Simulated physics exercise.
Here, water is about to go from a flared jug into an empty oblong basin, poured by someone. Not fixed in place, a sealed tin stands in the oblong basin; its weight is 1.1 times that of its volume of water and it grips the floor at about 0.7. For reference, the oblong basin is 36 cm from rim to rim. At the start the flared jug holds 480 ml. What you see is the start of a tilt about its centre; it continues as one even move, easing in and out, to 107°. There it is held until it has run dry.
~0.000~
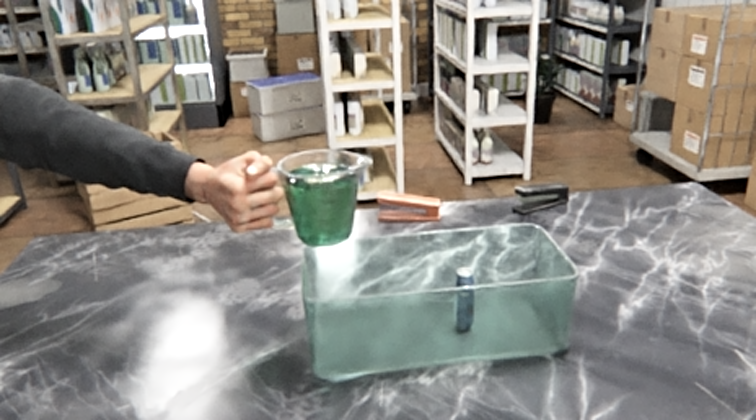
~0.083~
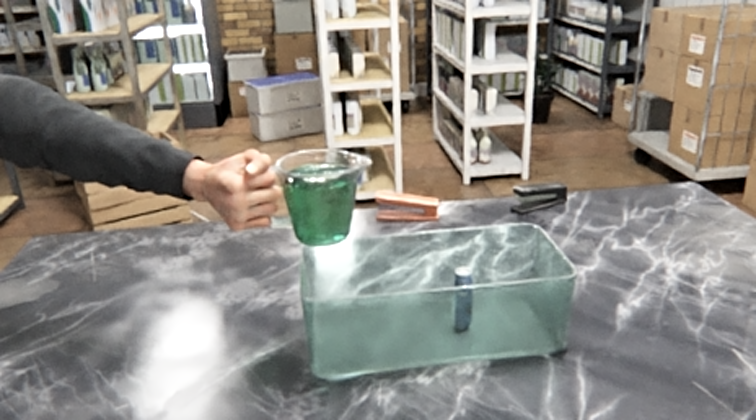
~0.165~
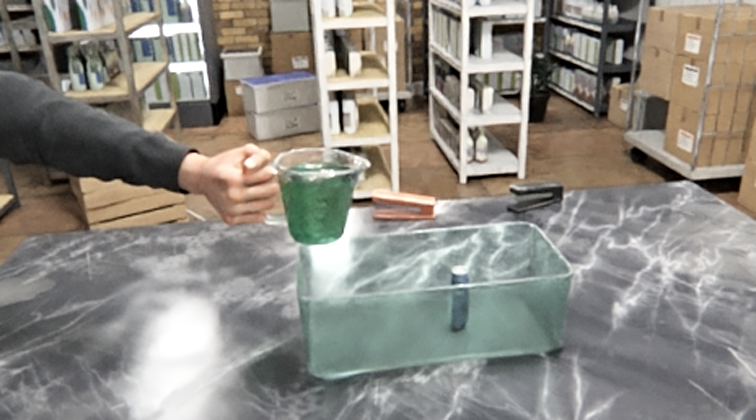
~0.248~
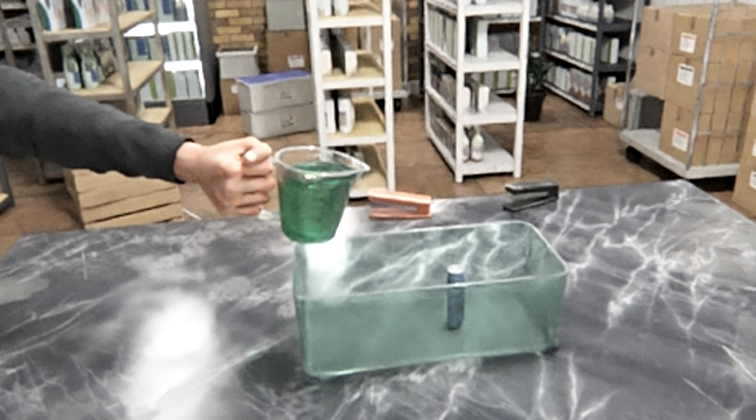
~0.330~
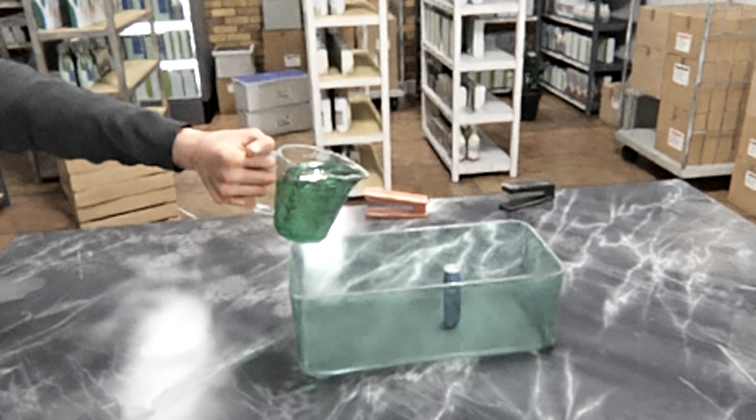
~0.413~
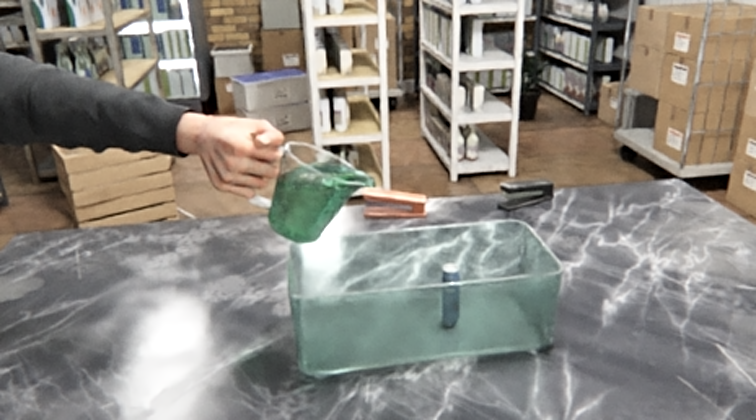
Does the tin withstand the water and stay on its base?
Yes, it is still on its base.
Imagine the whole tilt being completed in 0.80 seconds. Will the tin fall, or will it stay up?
Holds steady.
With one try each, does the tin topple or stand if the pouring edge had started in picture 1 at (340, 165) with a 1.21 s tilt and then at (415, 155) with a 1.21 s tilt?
The tin stays vertical the first time and overturns the second time.
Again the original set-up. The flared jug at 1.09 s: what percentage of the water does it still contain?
About 6 percent.
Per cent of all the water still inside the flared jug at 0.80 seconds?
Close to 52 in a hundred.
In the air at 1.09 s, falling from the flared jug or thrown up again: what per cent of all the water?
Some 4 % is up in the air.
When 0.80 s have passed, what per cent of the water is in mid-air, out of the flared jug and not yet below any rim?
Share: Roughly 18 per cent.
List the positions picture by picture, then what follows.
In the first picture, it leans 0°; its right rim is at (372, 160); the water meets the walls at (284, 176) and (358, 171); the oblong basin's rim runs from (303, 272) to (558, 249); the tin's top is at (465, 274).
In the second picture, it leans 1°; its right rim is at (371, 161); the water meets the walls at (282, 175) and (357, 171).
In the third picture, it leans 5°; its right rim is at (370, 163); the water meets the walls at (281, 174) and (356, 170).
In the fourth picture, it leans 11°; its right rim is at (369, 167); the water meets the walls at (279, 174) and (357, 169).
In the fifth picture, it leans 18°; its right rim is at (369, 174); the water meets the walls at (278, 174) and (361, 169).
In the sixth picture, it leans 28°; its right rim is at (371, 183); the water meets the walls at (279, 178) and (364, 175); 1 per cent is over the edge.
By 0.80 s the tilt is 80° and 51 per cent is still to pour; the tin stands where it began.
By 1.09 s the tilt is 104° and 6 per cent is still to pour; the tin stands where it began.
By 1.39 s the tilt is 107° and 0 per cent is still to pour; the tin stands where it began.
By 1.71 s the tilt is 107° and 0 per cent is still to pour; the tin stands where it began.
At rest the tin stands where it began.
